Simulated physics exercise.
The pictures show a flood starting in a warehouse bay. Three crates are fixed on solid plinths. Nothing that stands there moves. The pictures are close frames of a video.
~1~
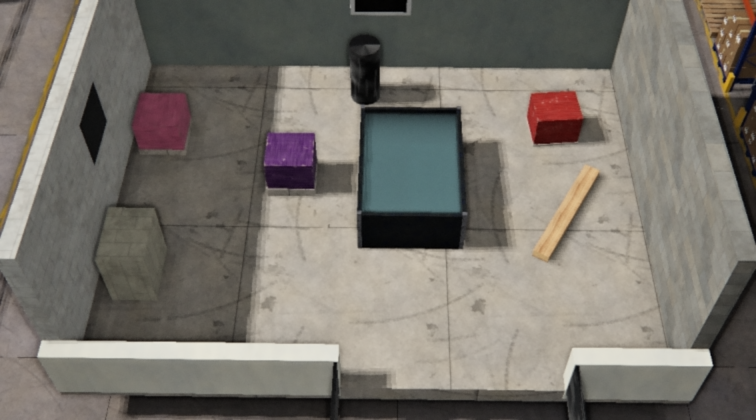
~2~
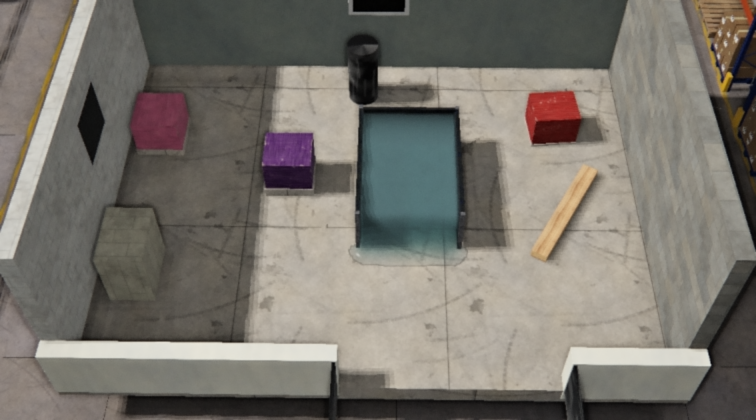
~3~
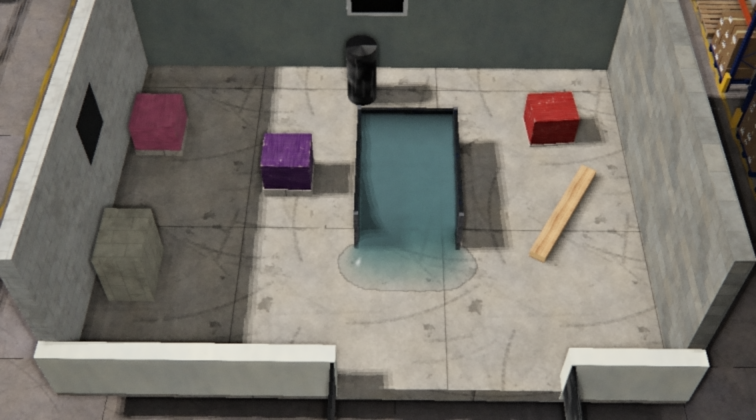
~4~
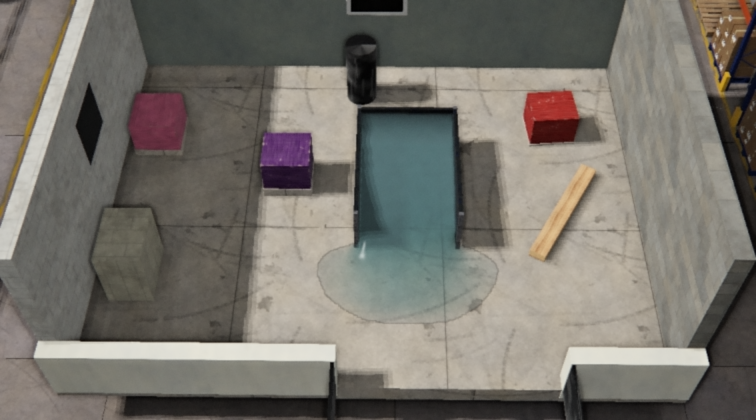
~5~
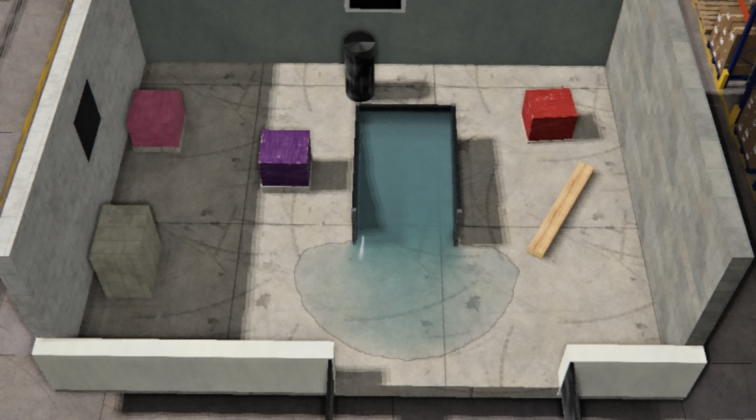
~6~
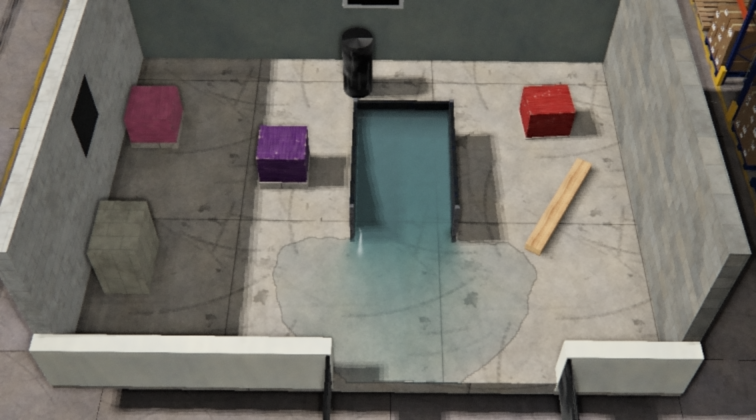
Teal water pouring from the open front of a dark tank and spreading across a warehouse bay floor between scattered boxes.
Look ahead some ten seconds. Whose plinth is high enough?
The pink crate keeps dry; the purple crate keeps dry; the red crate keeps dry.
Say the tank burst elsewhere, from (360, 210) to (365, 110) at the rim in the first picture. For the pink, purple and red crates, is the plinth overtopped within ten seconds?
One by one: Pink takes water; purple is topped; red is soaked.
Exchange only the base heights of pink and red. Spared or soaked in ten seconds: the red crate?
One by one: Red crate keeps dry.
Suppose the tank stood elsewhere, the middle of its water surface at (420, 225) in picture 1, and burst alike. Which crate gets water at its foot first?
First comes the pink one.
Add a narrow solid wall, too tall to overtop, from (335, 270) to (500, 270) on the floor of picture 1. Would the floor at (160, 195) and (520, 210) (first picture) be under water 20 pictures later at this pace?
In turn: Under water, under water.
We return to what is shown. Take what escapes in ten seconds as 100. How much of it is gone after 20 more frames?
About 75 per cent.
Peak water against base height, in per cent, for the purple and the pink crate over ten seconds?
Near 30 and 60 in a hundred.
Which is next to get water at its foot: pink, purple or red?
It is the crate marked pink.
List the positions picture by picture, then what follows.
The first picture shows the water tank at (411, 162) is whole and still.
In the second picture, the front is at (354, 249), out from the gap at (409, 236).
In the third picture, the front is at (344, 266), out from the gap at (407, 238).
In the fourth picture, water pours out at (407, 238) and has run to (460, 312).
In the fifth picture, the front is at a hidden place, out from the gap at (405, 236).
In the sixth picture, the front is at a hidden place, out from the gap at (403, 232).
A moment on, water covers 20 % of the floor; the pink crate not reached, the purple crate not reached, the red crate not reached.
Next, water covers 25 % of the floor; the pink crate not reached, the purple crate not reached, the red crate not reached.
Then, water covers 30 % of the floor; the pink crate not reached, the purple crate not reached, the red crate not reached.
Later, water covers 45 % of the floor; the pink crate water round its plinth, the purple crate not reached, the red crate not reached.
In the end, water covers 55 % of the floor; the pink crate stayed above the water, the purple crate stayed above the water, the red crate stayed above the water.
